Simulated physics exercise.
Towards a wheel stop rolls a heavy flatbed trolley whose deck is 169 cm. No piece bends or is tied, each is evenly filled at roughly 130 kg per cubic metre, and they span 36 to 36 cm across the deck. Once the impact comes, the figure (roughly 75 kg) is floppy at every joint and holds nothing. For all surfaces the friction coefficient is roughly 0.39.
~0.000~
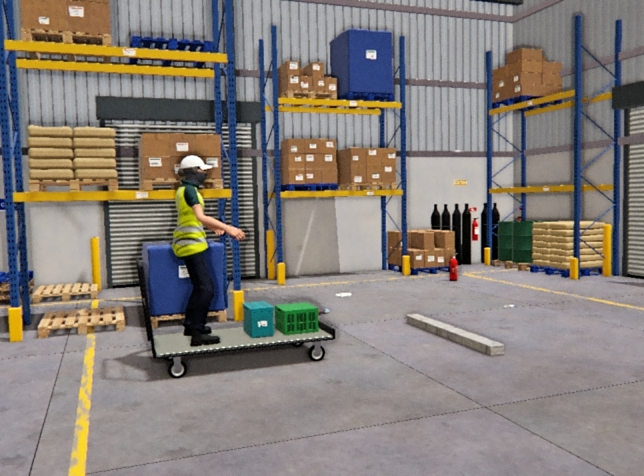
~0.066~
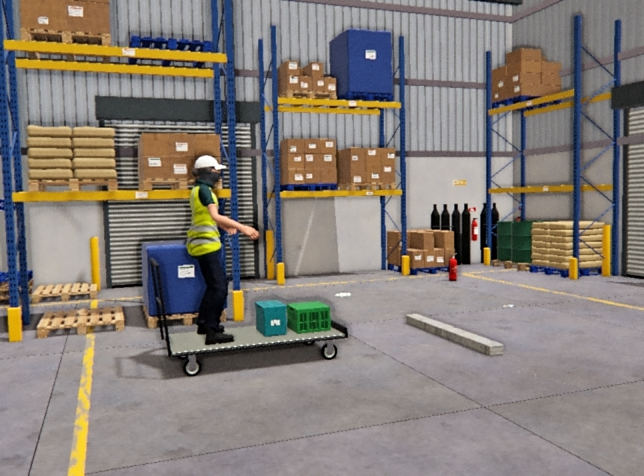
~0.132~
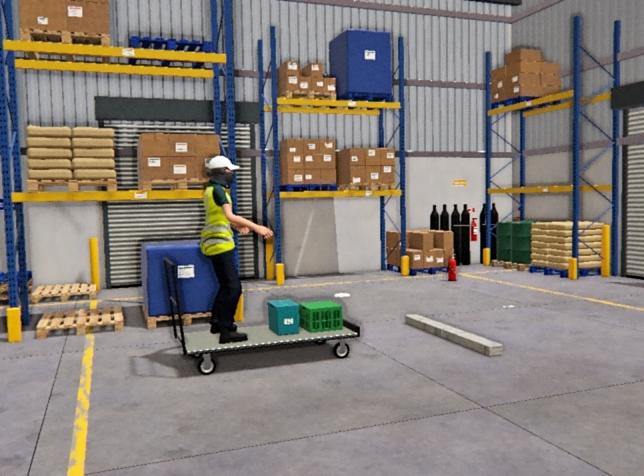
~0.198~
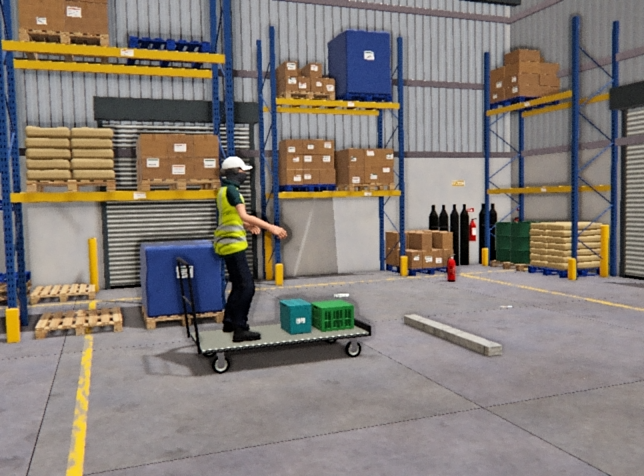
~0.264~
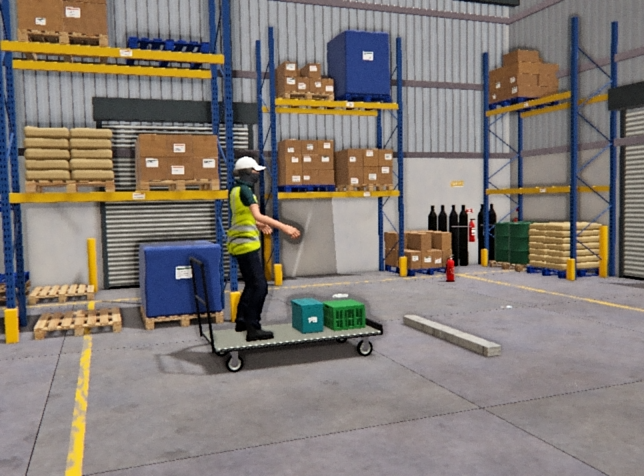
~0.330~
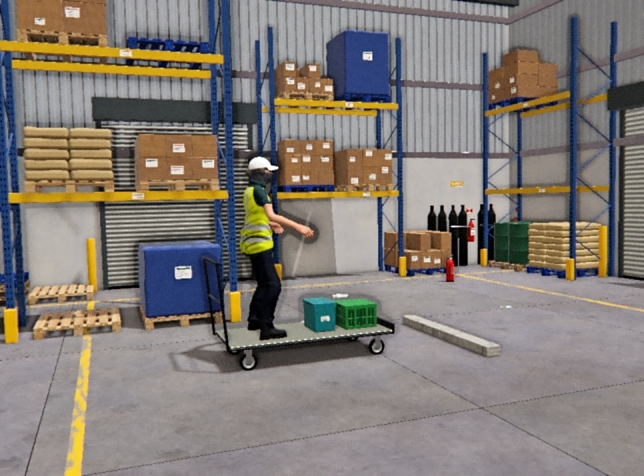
Worker in yellow vest and white helmet standing on a flat trolley rolling right across a warehouse floor beside two crates.
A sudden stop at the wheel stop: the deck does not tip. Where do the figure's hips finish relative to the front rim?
The figure's hips finish short of the front rim.
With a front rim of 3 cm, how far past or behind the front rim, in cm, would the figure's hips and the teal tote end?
The hips would end 60 cm behind the front rim, and the teal one 60 cm behind it.
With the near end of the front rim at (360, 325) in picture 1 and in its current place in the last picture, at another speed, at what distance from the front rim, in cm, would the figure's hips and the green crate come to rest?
Hips 80 behind, green 20 behind.
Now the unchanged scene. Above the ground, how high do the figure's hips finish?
They end up some 70 cm off the ground.
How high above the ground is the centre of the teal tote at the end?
Height: Roughly 40 centimetres.
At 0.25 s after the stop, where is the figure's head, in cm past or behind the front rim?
The head is roughly 70 cm back from the front rim.
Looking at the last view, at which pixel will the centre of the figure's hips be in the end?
Roughly pixel (404, 283).
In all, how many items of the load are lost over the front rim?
A total of 0.
After 0.74 s the deck stops.
After 0.99 s the figure's hips are 82 cm behind the rim, near (381, 261) in the last picture's view.
After 1.29 s the figure's hips are 61 cm behind the rim, near (399, 284) in the last picture's view.
After 1.74 s the figure's hips are 55 cm behind the rim, near (404, 283) in the last picture's view.
At rest, 3.5 s, nothing is past the rim; behind it, green crate, teal tote and the figure's hips.
